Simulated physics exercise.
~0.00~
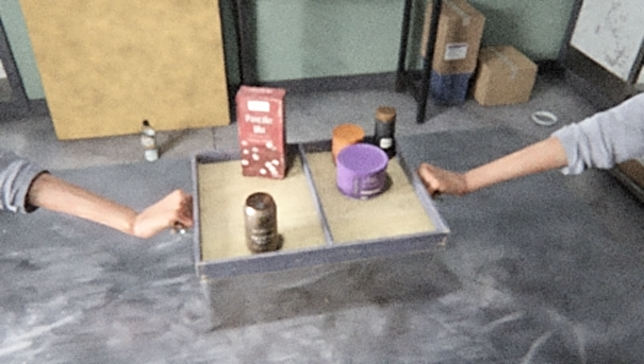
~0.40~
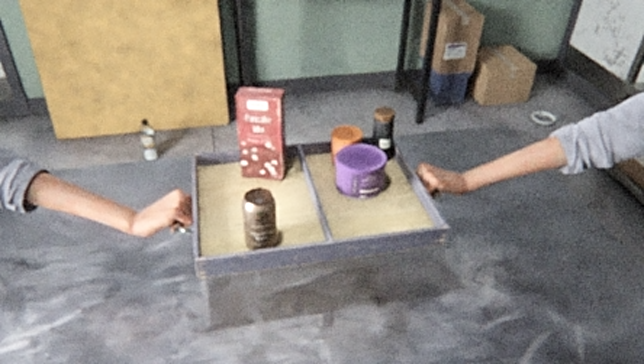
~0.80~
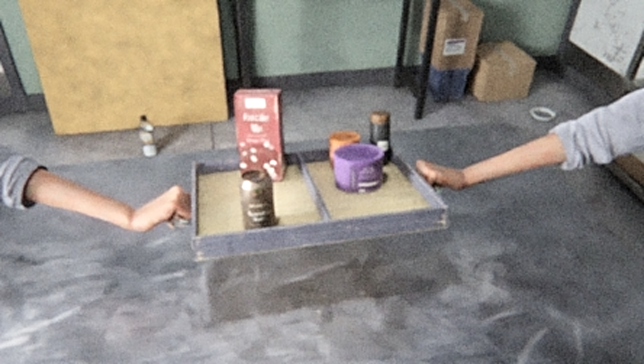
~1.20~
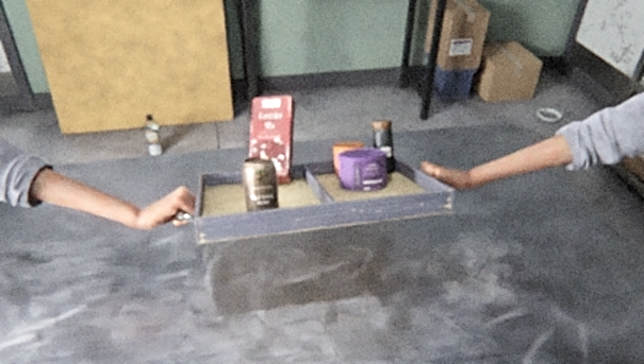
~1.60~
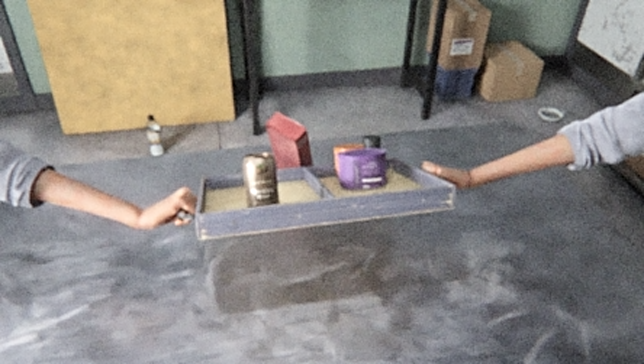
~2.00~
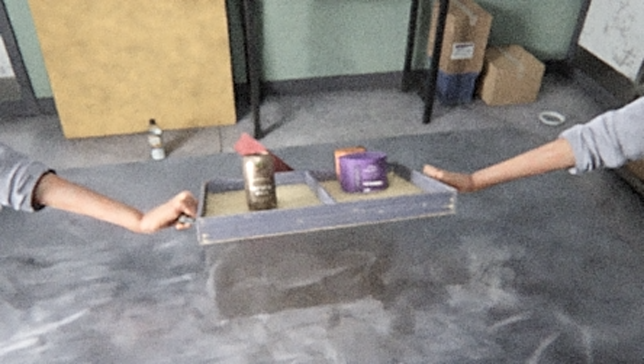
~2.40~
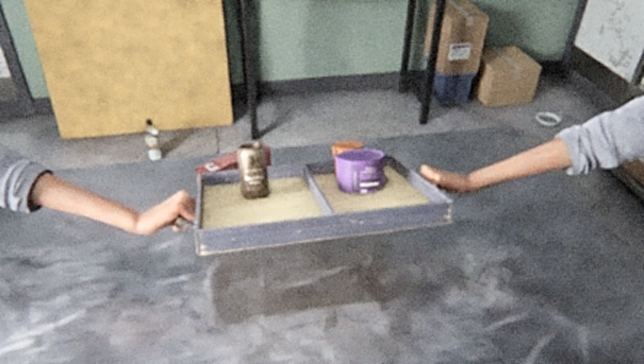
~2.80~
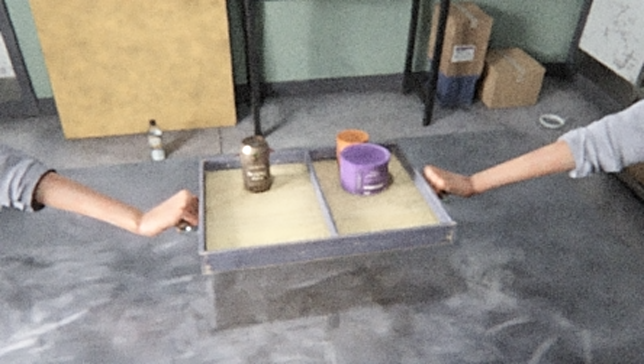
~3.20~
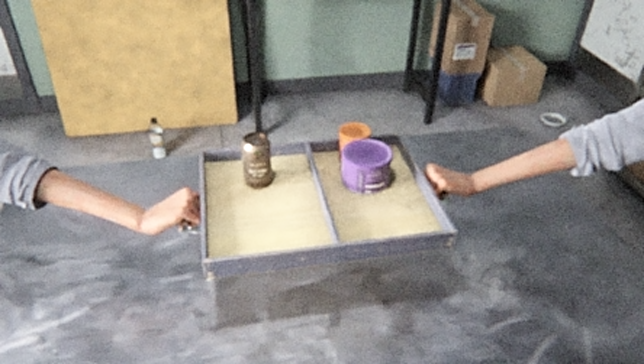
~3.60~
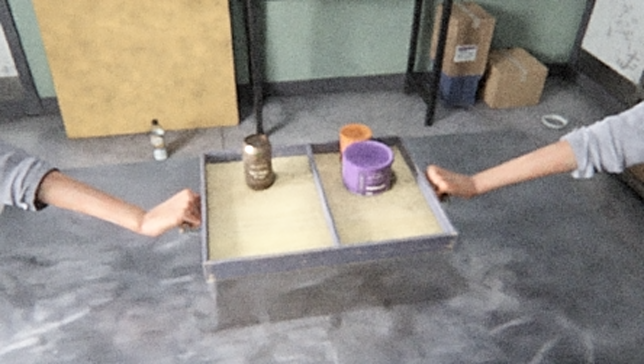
Two hands tip a tray away, toppling a red packet and black shaker off, then level it.
